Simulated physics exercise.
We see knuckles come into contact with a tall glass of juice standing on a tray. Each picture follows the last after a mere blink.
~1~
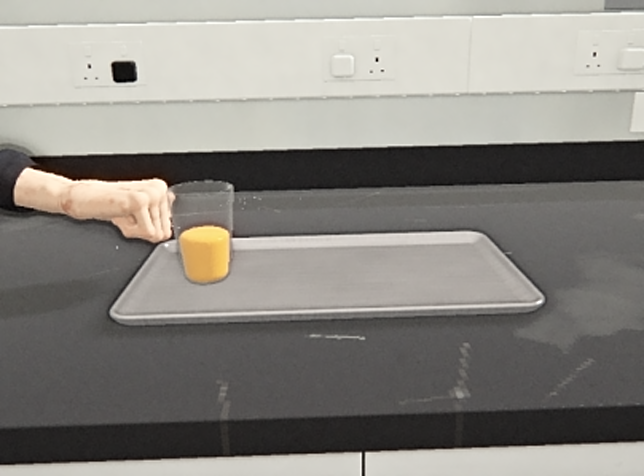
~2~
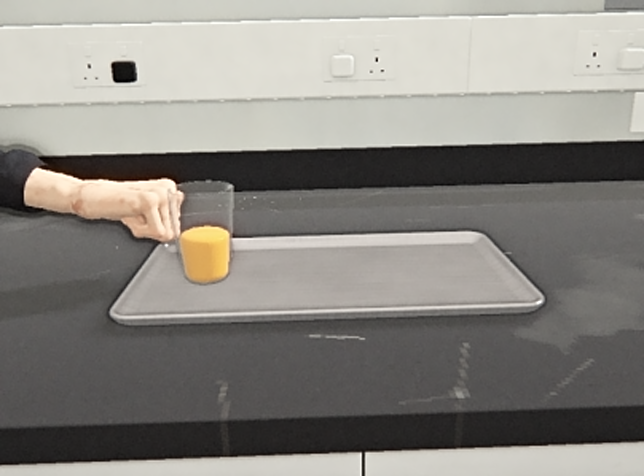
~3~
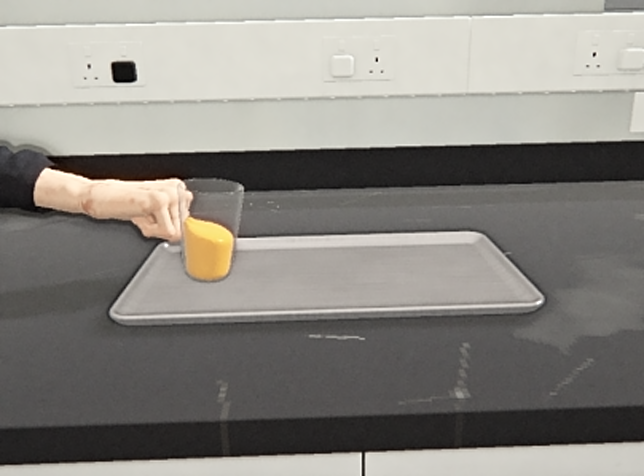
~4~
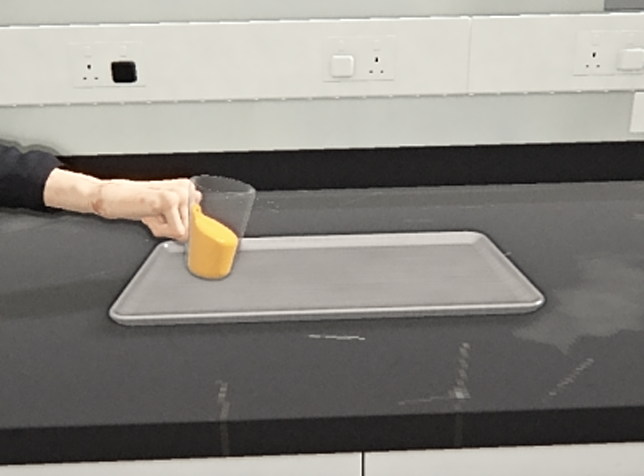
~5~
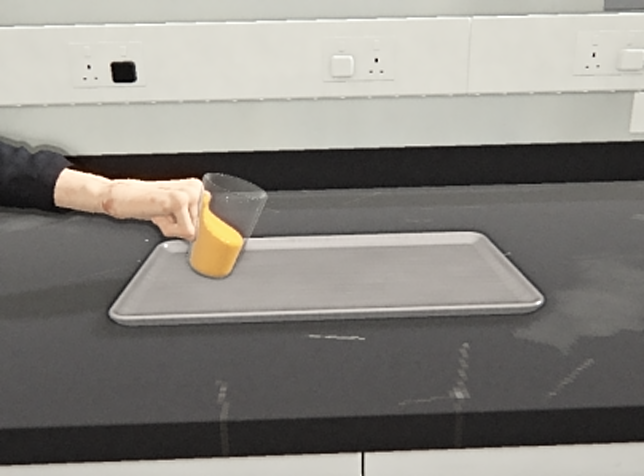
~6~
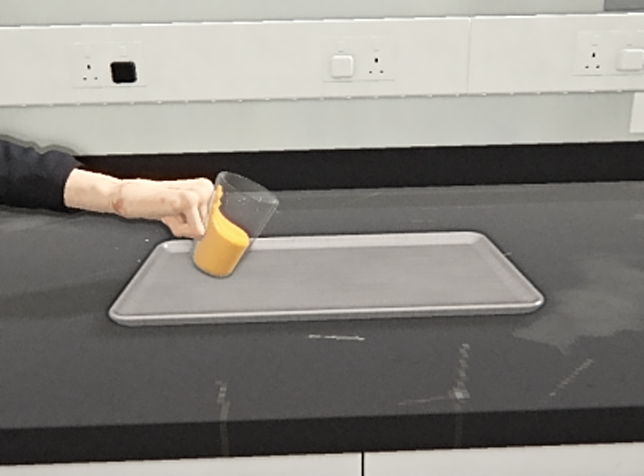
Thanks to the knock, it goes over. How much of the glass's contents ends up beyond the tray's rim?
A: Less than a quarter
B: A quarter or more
The answer is B.
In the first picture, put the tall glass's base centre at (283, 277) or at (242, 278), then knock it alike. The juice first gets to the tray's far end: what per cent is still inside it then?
Close to 60 in a hundred, and close to 50 in a hundred.
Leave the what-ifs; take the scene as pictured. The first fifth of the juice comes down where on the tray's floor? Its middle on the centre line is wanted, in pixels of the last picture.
I'd put the spot somewhere close to pixel (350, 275).
A moment on, the tall glass lies on its side and 95 per cent is in the glass, 1 on the tray and 4 above or beyond its rim.
Next, the tall glass lies on its side and 47 per cent is in the glass, 47 on the tray and 6 above or beyond its rim.
Then the tall glass lies on its side and 26 per cent is in the glass, 61 on the tray and 13 above or beyond its rim.
Later the tall glass lies on its side and 13 per cent is in the glass, 47 on the tray and 40 above or beyond its rim.
Finally, 61 per cent is held by tray and glass, 39 is off the tray.
